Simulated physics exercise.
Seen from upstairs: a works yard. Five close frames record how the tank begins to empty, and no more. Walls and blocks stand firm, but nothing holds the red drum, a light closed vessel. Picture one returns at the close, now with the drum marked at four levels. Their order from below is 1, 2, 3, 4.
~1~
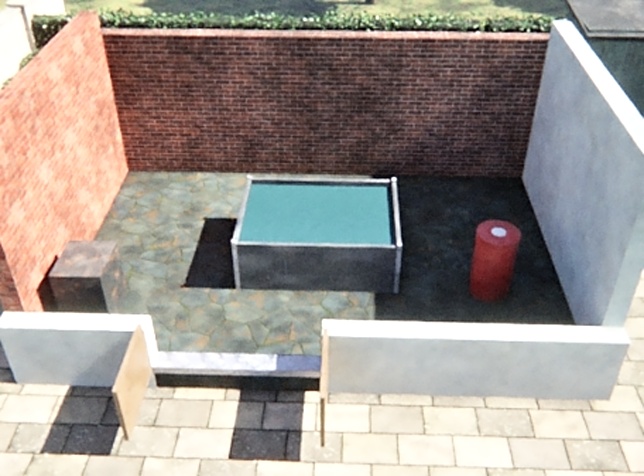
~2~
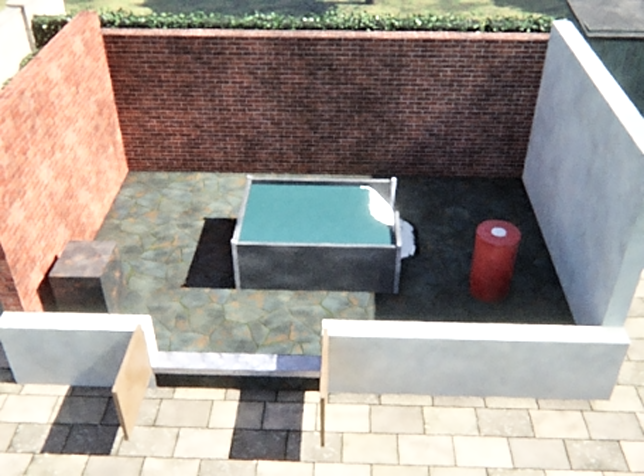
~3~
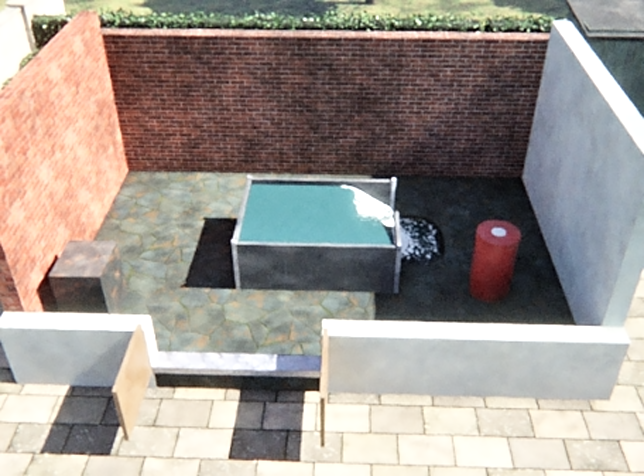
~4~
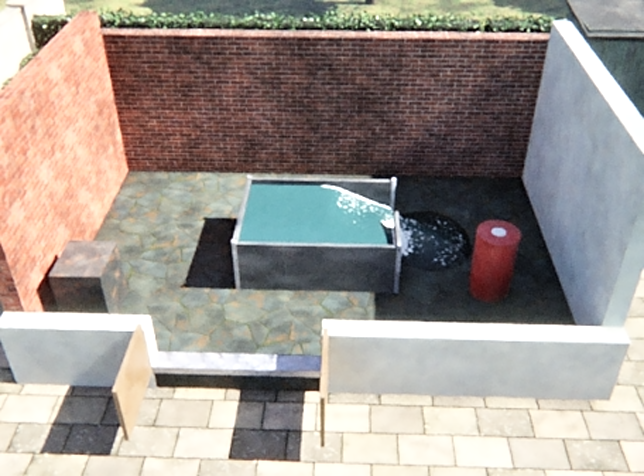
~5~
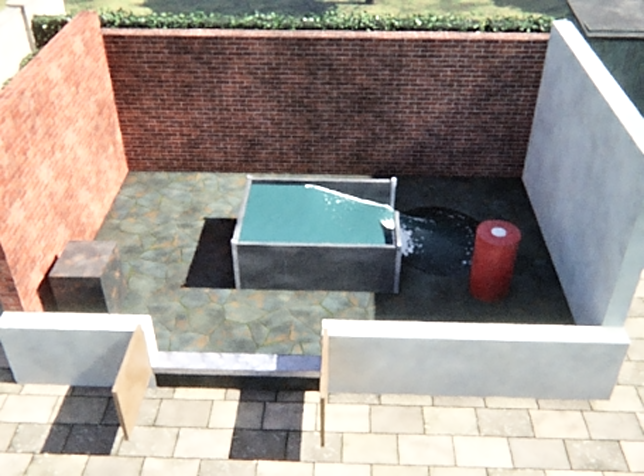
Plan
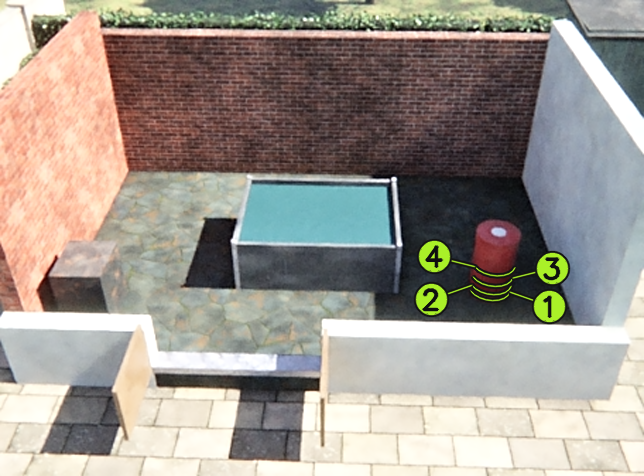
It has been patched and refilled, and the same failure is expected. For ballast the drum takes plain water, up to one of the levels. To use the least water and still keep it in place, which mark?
Choose 2.
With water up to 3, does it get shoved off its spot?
No, that is safe.
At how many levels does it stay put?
Three of them.
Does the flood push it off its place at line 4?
No, not at all.
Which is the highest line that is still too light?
1.
On the marked copy, 1 at (492, 300); 2 at (493, 294); 3 at (495, 286); 4 at (497, 275); from the bottom up 1, 2, 3, 4.
With 1, it is pushed about 4 times its own width away.
With 2, it does not move.
With 3, it does not move.
With 4, it does not move.
